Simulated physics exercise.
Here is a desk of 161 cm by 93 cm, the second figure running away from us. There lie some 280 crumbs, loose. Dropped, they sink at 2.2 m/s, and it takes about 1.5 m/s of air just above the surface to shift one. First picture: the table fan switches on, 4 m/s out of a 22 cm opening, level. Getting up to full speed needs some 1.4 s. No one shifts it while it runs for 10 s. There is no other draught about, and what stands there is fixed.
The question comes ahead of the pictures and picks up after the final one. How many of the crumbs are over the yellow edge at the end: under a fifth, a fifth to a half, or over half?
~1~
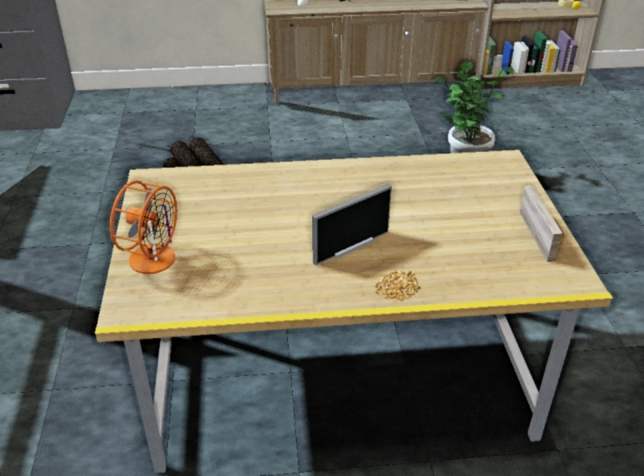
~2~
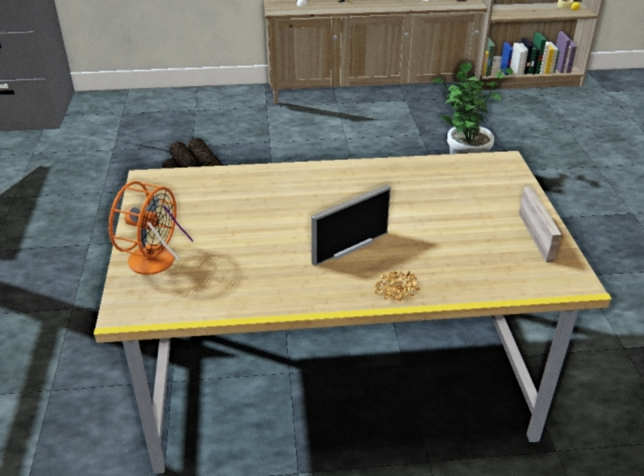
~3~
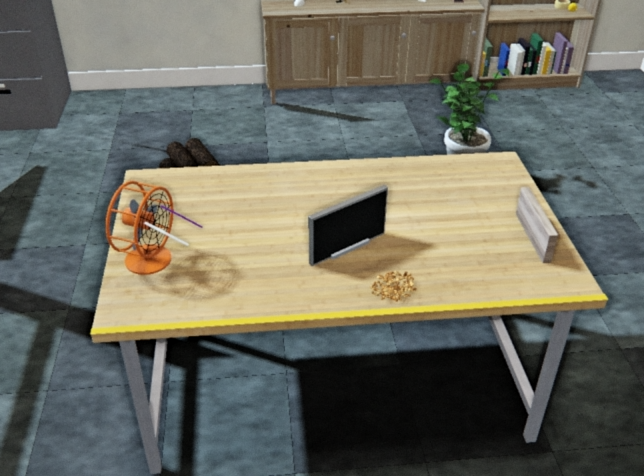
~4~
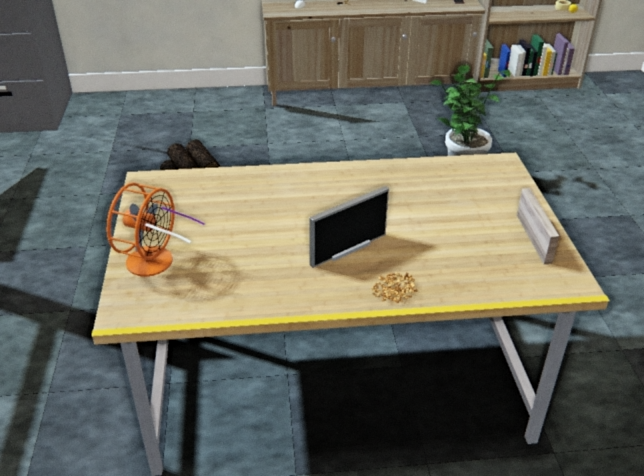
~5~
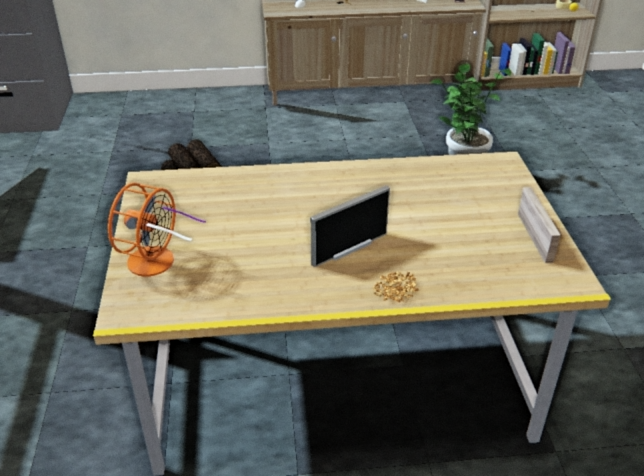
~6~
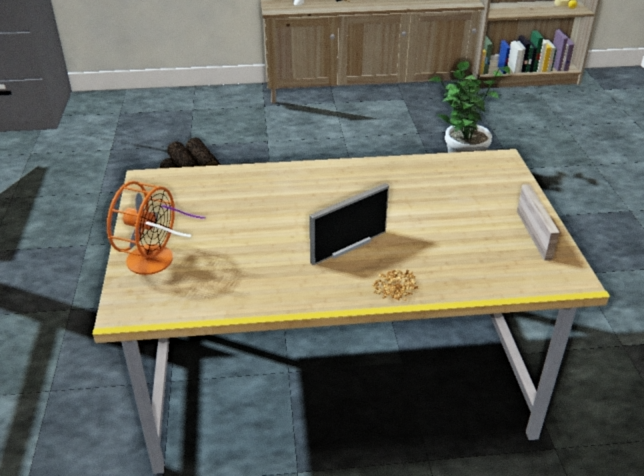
Over the yellow edge: One fifth to one half.
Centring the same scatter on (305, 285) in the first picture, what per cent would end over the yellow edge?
Share at the end: About 90 %.
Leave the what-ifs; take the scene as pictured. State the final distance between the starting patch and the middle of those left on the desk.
Roughly 35 centimetres.
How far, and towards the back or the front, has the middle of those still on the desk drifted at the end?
I'd say toward the rear end, by something like 5 centimetres.
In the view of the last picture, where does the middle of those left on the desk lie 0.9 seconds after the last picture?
Near (493, 272).
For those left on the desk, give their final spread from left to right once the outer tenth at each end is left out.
Spread, left to right: Approx. 50 cm.
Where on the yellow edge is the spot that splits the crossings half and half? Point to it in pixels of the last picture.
Around (501, 305).
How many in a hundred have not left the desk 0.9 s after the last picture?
Roughly 60 per cent.
Then, 0.9 s after the last picture, 33 % are over the yellow edge; the middle of those still in play is near (493, 272); 47 % have settled or left.
Then, 2.1 s after the last picture, 36 % are over the yellow edge; the middle of those still in play is near (479, 272); 79 % have settled or left.
Then, 4.4 s after the last picture, 39 % are over the yellow edge; the middle of those still in play is near (484, 268); 83 % have settled or left.
Then, 8.9 s after the last picture, at the end, 40 % are over the yellow edge; the middle of those still in play is near (491, 266).
